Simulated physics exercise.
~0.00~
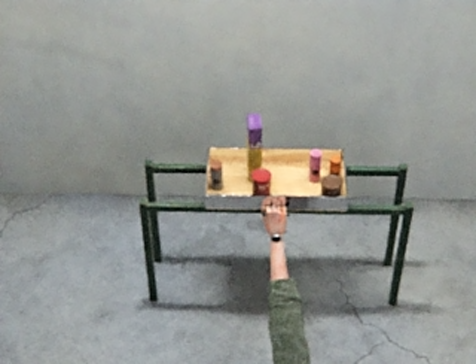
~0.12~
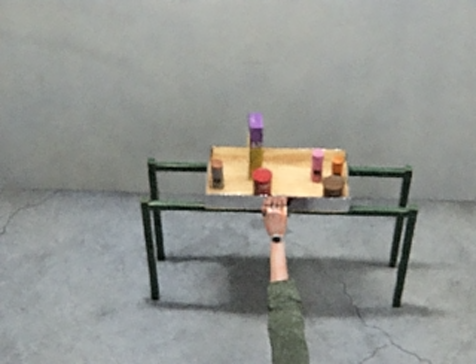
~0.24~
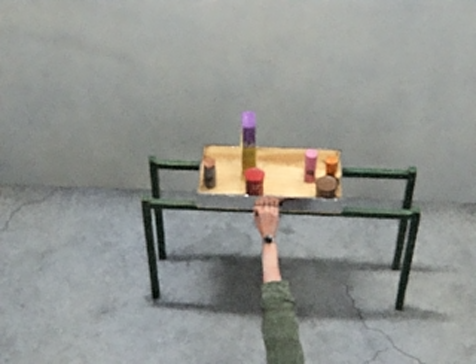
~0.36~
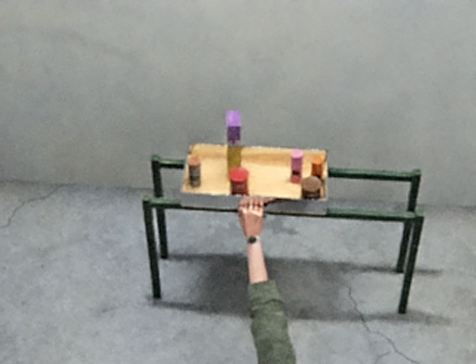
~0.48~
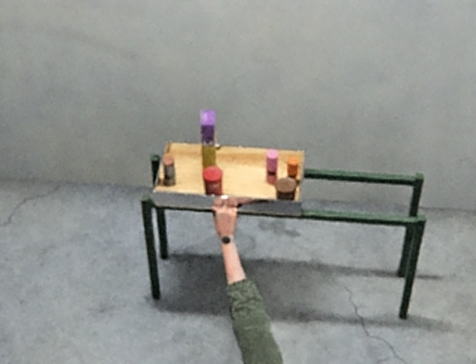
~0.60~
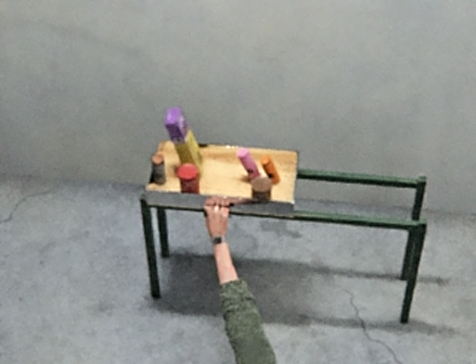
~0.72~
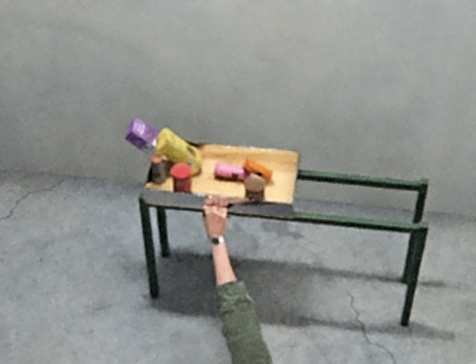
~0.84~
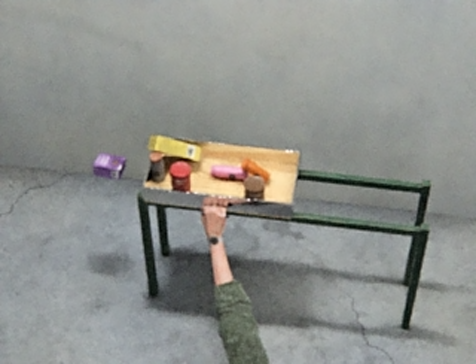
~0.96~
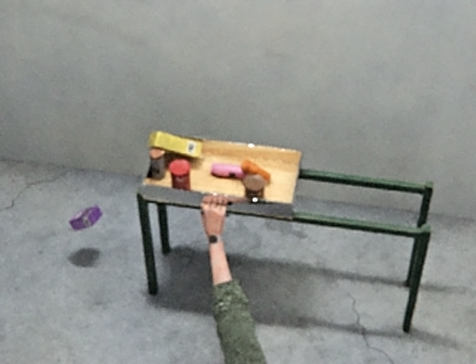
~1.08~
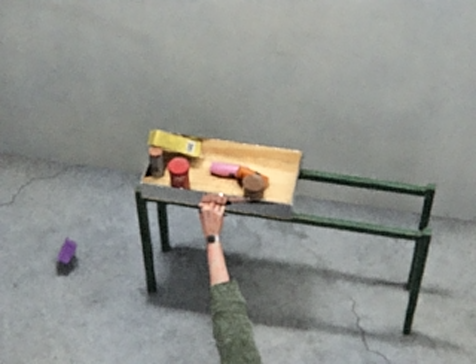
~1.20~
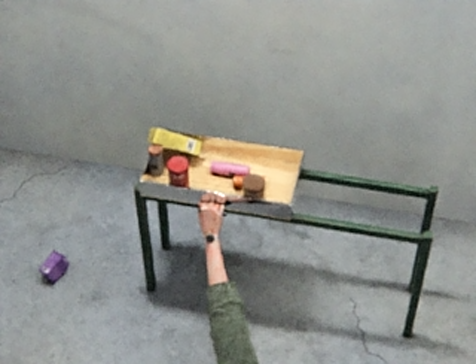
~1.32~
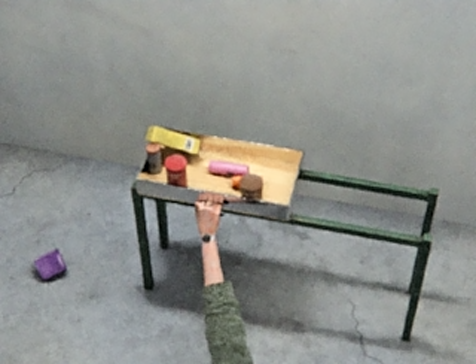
Tray of tins, shakers and packets sliding left under a hand, stopping hard, toppling several and throwing a purple packet to the floor.
